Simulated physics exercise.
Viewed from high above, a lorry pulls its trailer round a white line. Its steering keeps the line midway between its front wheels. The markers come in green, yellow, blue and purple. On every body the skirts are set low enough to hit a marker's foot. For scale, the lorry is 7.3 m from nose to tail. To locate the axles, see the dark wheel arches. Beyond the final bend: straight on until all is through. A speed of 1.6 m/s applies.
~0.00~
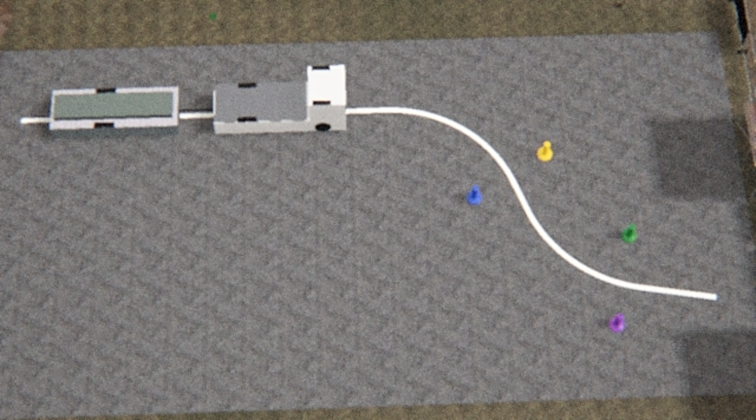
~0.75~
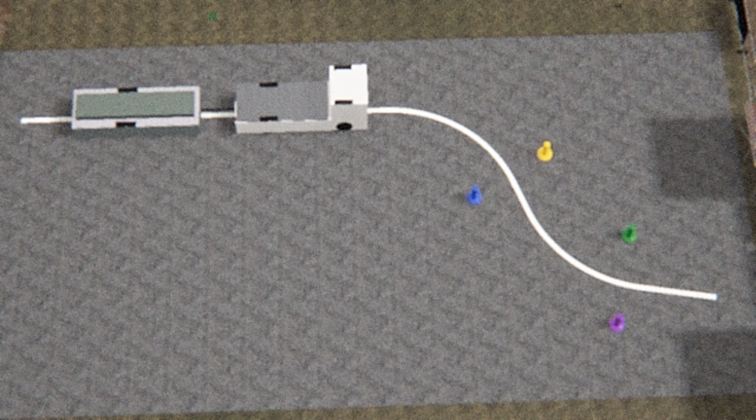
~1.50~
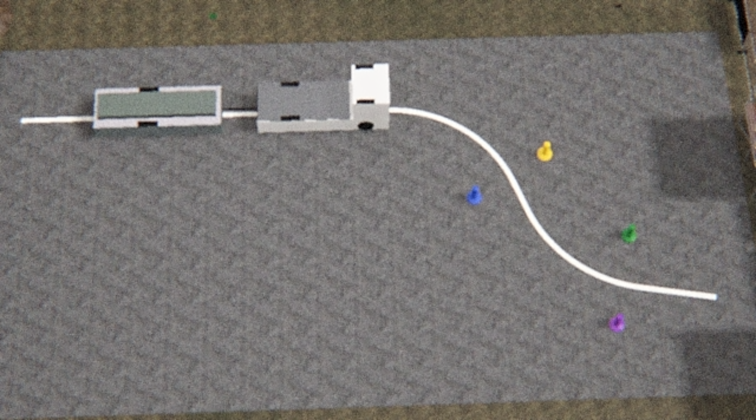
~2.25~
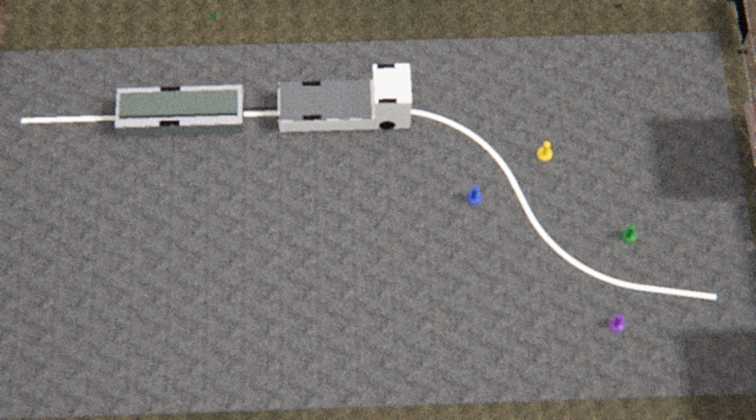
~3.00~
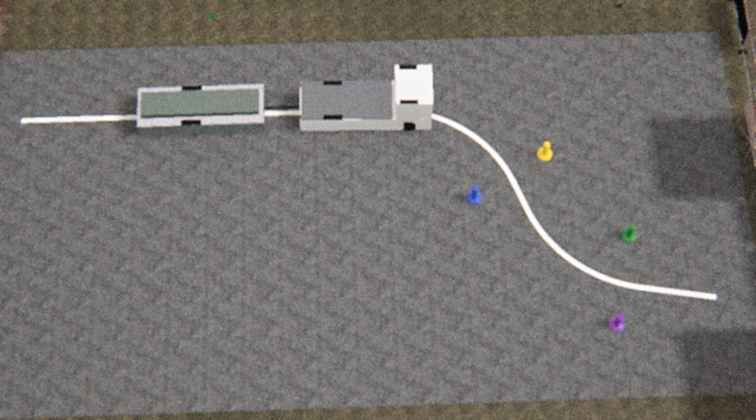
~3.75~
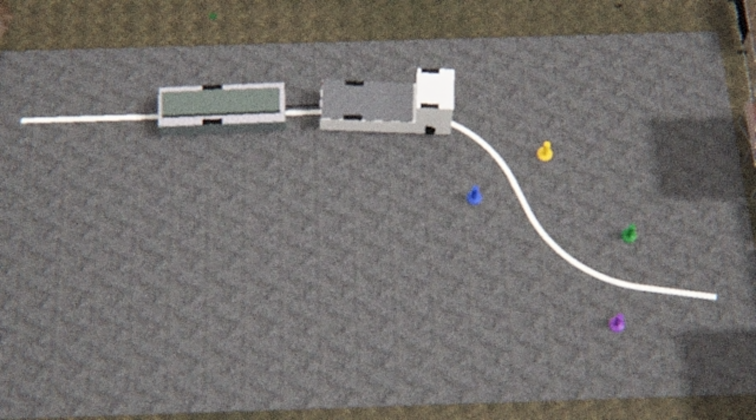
In the video, seen from above, a white and grey lorry pulls a trailer steadily rightward along a white line on a grey surface, then begins turning slightly downward at the curve, near blue, yellow, green and purple markers.
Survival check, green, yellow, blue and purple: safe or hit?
Green hit, yellow safe, blue hit, purple safe.
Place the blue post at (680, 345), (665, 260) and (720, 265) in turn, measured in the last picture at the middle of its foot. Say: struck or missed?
The first place gets no contact, the second a hit, the third a hit.
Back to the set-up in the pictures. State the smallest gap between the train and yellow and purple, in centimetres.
For yellow it's 30, for purple it's 40.
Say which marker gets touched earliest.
The blue marker.
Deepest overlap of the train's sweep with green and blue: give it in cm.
Green 20 and blue 100.
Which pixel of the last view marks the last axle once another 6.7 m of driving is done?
The axle is about at (322, 103).
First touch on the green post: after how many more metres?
Distance to contact: Approx. 23.5 m.
Then, 7.2 s in, the last axle is at (305, 102) of the last picture, on the line; yellow has been passed with 25 cm to spare.
Then, 9.9 s in, the last axle is at (369, 111) of the last picture, 70 cm off the line; the lorry has hit blue.
Then, 13.1 s in, the last axle is at (438, 146) of the last picture, 225 cm off the line; purple has been passed with 35 cm to spare.
Then, 18.6 s in, the last axle is at (569, 228) of the last picture, 85 cm off the line; the trailer has hit green.
Then, 26.1 s in, the last axle is out of the picture, 40 cm off the line; 2 of 4 struck in all.
